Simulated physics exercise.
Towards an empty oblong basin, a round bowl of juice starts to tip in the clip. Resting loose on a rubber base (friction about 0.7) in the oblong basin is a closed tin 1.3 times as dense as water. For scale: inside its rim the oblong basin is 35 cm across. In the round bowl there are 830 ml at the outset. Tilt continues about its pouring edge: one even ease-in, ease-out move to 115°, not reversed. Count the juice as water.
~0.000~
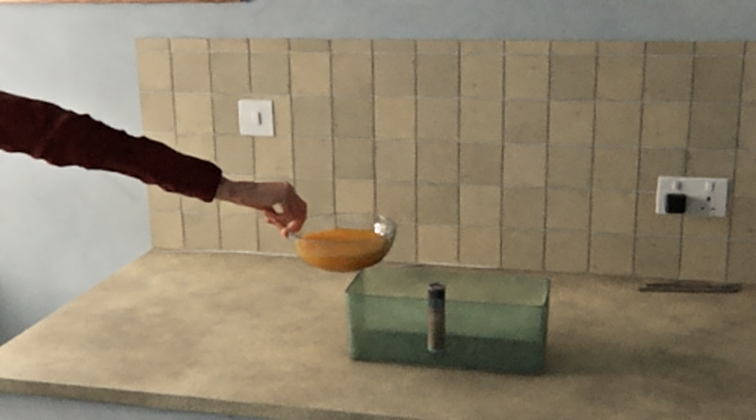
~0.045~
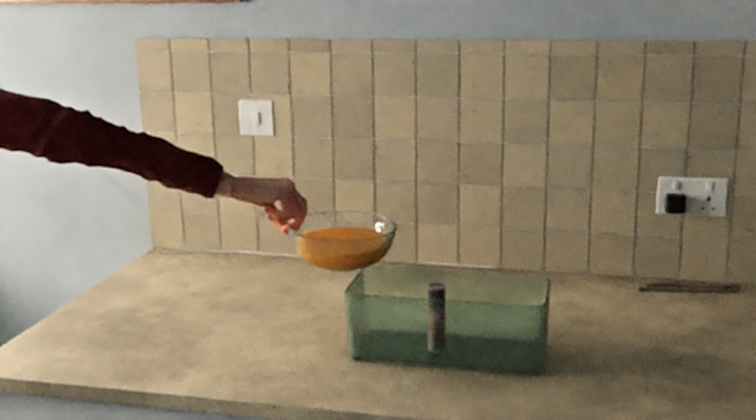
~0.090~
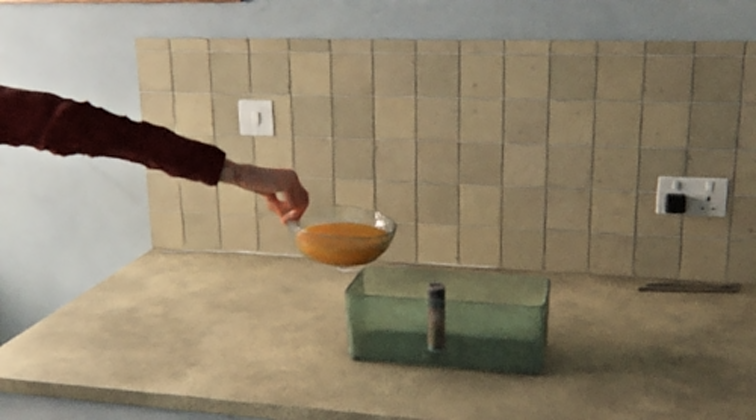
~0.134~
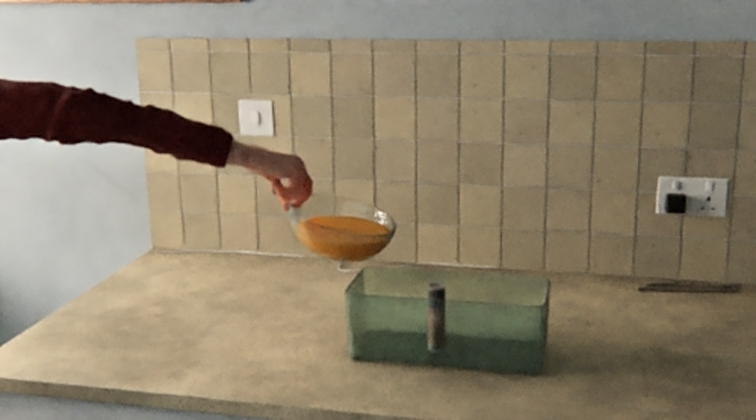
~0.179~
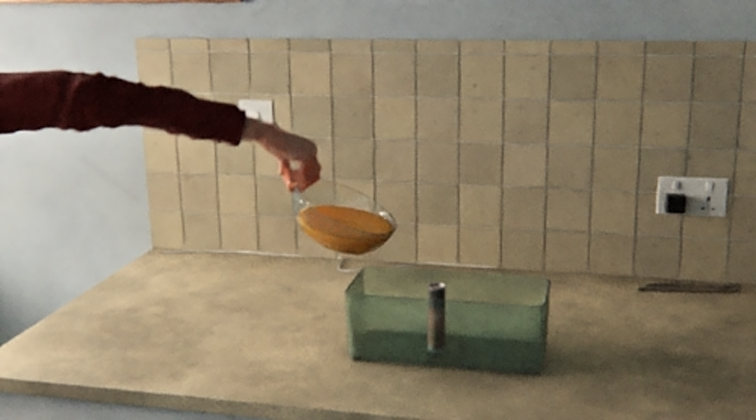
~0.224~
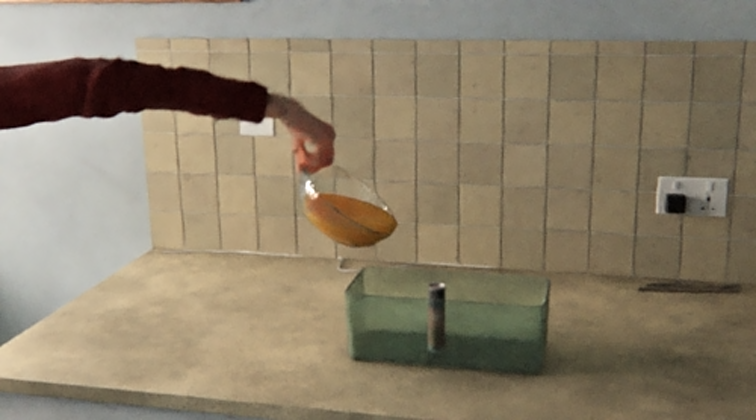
A round glass bowl of orange juice, held by a hand in a dark red sleeve, tilted steadily to the right above a green oblong basin as the hand rose on its left side.
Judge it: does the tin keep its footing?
Yes, it keeps its footing.
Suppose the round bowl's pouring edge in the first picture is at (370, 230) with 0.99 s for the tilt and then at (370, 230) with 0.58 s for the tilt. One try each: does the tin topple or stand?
First it topples; then it goes over.
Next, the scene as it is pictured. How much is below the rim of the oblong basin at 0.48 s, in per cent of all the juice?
I'd estimate some 14 percent of the liquid.
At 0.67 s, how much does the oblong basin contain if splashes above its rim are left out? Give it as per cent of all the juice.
I'd put it at roughly 98 per cent.
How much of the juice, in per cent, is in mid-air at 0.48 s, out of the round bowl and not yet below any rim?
My guess is roughly 74 %.
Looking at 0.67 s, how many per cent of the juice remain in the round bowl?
Around 0 percent of it.
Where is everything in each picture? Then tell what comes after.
It leans 0°; its right rim is at (395, 231); the juice meets the walls at (297, 238) and (391, 243); the oblong basin's rim runs from (354, 280) to (548, 293); the tin's top is at (437, 289), in the first picture.
It leans 2°; its right rim is at (395, 231); the juice meets the walls at (298, 237) and (391, 242), in the second picture.
It leans 7°; its right rim is at (395, 231); the juice meets the walls at (298, 232) and (391, 239), in the third picture.
It leans 15°; its right rim is at (394, 231); the juice meets the walls at (299, 222) and (391, 234), in the fourth picture.
It leans 25°; its right rim is at (394, 231); the juice meets the walls at (300, 210) and (393, 228), in the fifth picture.
It leans 37°; its right rim is at (394, 231); the juice meets the walls at (305, 196) and (387, 221); 1 per cent is over the edge, in the sixth picture.
After 0.48 s the tilt is 107° and 12 per cent is still to pour; the tin stands where it began.
After 0.67 s the tilt is 115° and 0 per cent is still to pour; the tin stands where it began.
After 0.87 s the tilt is 115° and 0 per cent is still to pour; the tin stands where it began.
After 1.08 s the tilt is 115° and 0 per cent is still to pour; the tin stands where it began.
In the end the tin stands where it began.
